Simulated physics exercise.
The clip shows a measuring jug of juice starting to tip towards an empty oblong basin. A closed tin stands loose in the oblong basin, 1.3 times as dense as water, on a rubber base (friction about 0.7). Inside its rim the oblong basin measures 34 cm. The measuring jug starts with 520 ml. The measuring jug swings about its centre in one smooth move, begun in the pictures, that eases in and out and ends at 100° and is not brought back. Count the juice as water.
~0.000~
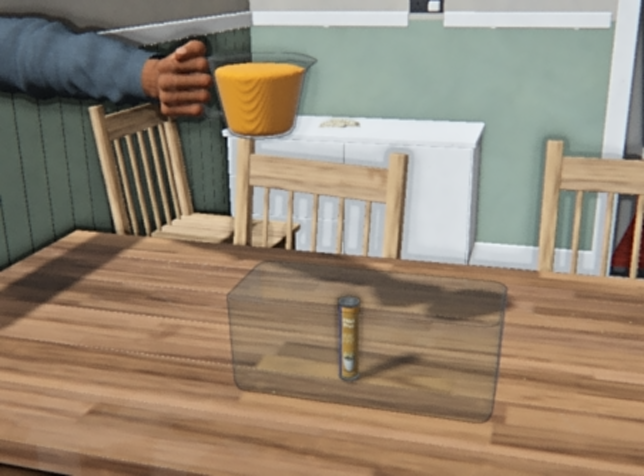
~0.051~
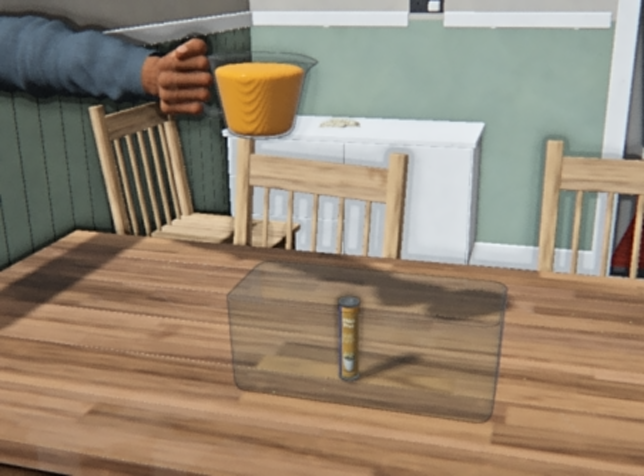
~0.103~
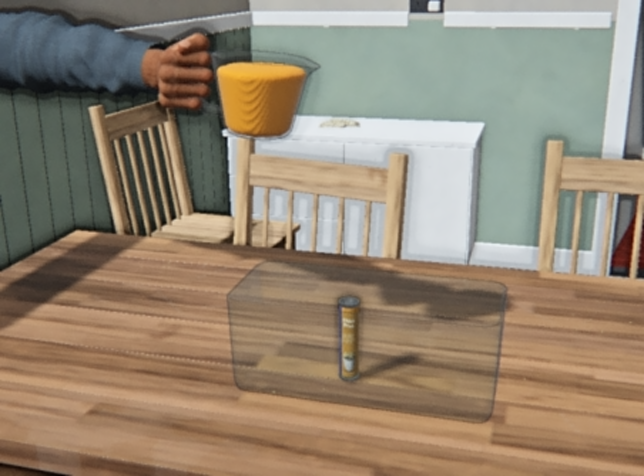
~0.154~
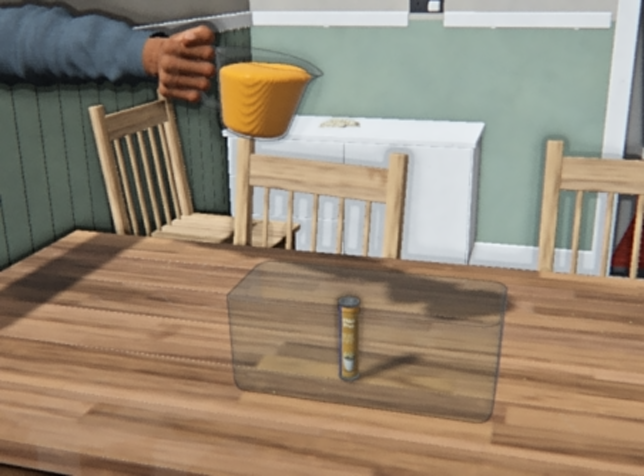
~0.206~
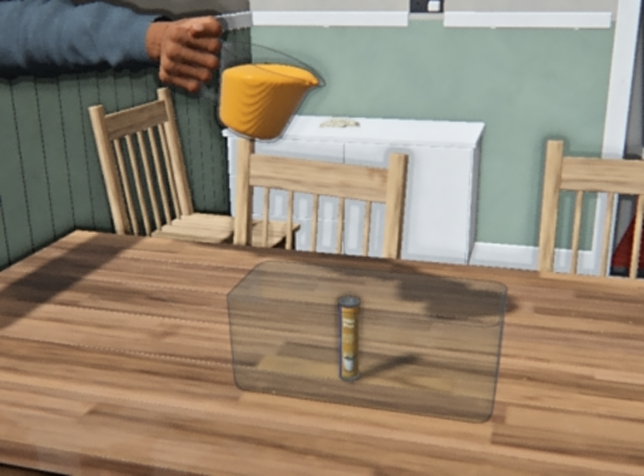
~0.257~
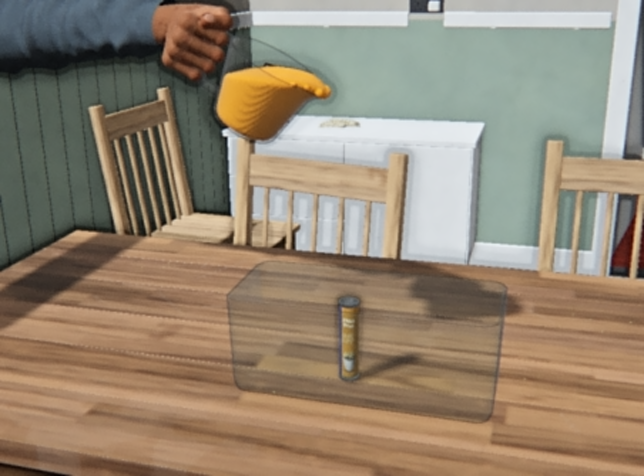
A hand holds a measuring jug of orange juice above an empty clear basin with a small closed tin standing inside, then tilts the jug steadily to the right until the juice reaches its spout and begins to pass over.
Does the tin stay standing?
The tin keeps standing.
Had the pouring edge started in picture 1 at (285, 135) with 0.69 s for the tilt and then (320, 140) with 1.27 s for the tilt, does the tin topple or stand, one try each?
First it goes over; then it stays up.
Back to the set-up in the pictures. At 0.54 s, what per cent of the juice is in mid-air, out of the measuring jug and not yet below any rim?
Some 48 per cent.
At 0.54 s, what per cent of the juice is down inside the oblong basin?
Near 14 in a hundred.
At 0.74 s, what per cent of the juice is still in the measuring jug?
Some 5 per cent.
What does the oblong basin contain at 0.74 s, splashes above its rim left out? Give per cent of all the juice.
About 74 per cent.
After 0.54 s the tilt is 88° and 39 per cent is still to pour; the tin stands where it began.
After 0.74 s the tilt is 100° and 5 per cent is still to pour; the tin stands where it began.
After 0.96 s the tilt is 100° and 0 per cent is still to pour; the tin stands where it began.
After 1.19 s the tilt is 100° and 0 per cent is still to pour; the tin stands where it began.
In the end the tin stands where it began.
